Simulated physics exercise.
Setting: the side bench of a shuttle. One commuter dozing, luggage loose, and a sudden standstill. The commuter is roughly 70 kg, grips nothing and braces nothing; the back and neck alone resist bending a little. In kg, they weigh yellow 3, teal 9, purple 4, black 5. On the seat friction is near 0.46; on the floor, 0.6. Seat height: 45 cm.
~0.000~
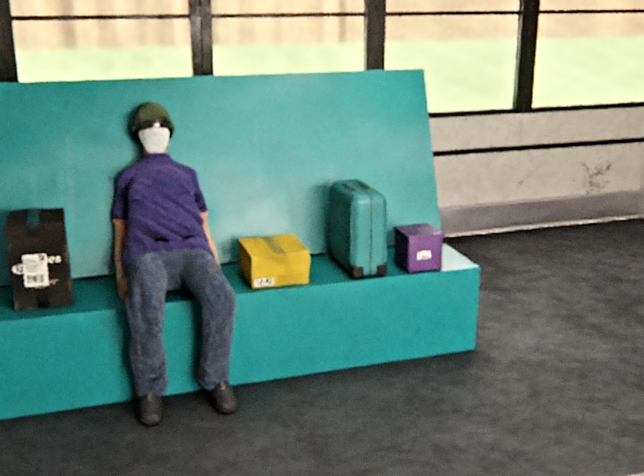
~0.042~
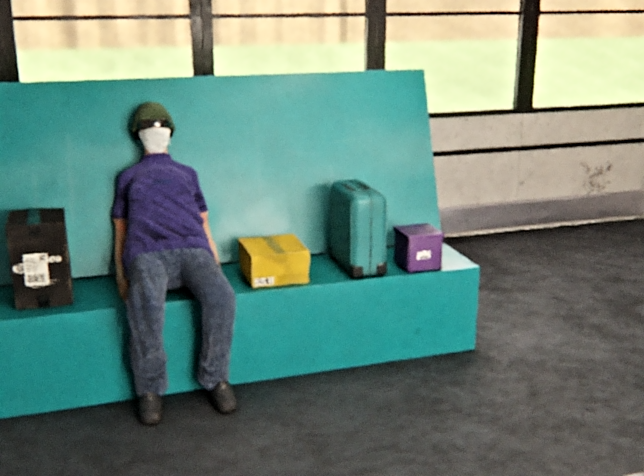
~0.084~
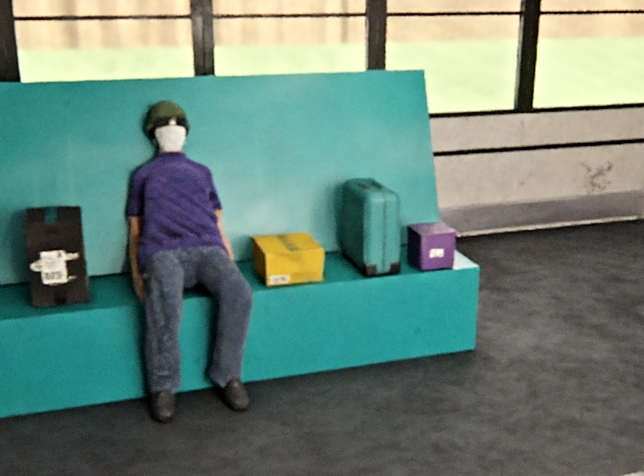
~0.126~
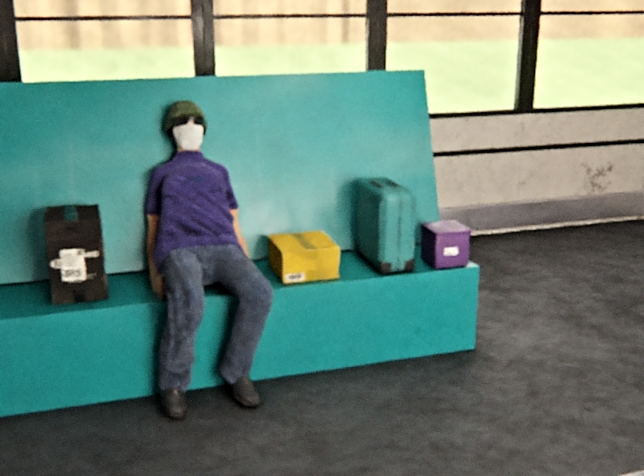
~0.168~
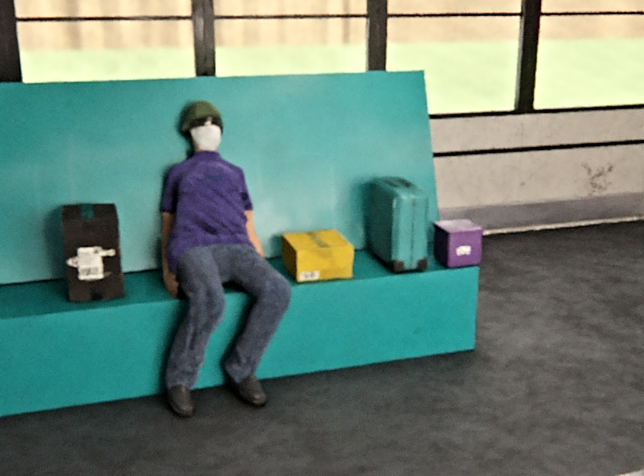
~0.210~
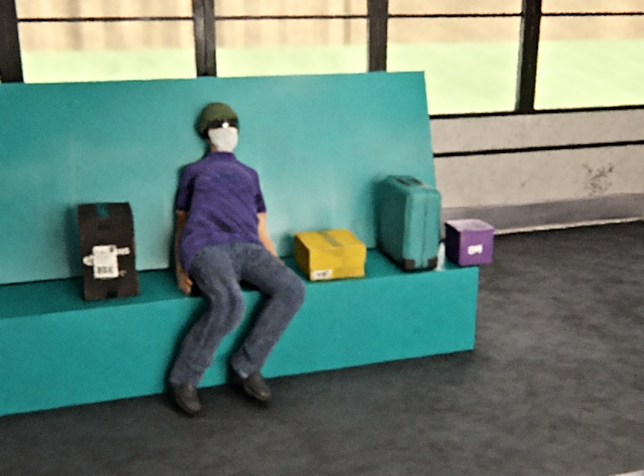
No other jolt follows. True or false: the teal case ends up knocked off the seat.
True.
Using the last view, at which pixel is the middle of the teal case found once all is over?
In the last picture it sits at about pixel (525, 293).
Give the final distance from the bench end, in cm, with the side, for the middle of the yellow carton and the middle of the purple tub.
Result: Yellow carton = 50 cm short, purple tub = 70 cm past.
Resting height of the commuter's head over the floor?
About 55 cm up.
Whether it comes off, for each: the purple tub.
As for the purple tub, it comes away.
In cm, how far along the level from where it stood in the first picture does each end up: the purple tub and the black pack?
Lab note: Purple tub shifted 100, black pack shifted 50.
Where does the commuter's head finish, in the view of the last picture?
I'd say about pixel (368, 234).
After 0.40 s the teal case is 11 cm short of the bench end, tilted 30°, near (443, 216) in the last picture's view; the black pack 159 cm short of the bench end, tilted 0°.
After 0.65 s the teal case is 10 cm past the bench end, tilted 100°, near (479, 241) in the last picture's view; the black pack 156 cm short of the bench end, tilted 0°.
After 1.05 s the teal case is 41 cm past the bench end, tilted 125°, near (526, 293) in the last picture's view; the black pack 156 cm short of the bench end, tilted 0°.
When all is still (1.8 s), yellow carton stays on; teal case drops off; purple tub drops off; black pack stays on; commuter's hips keep to the seat.
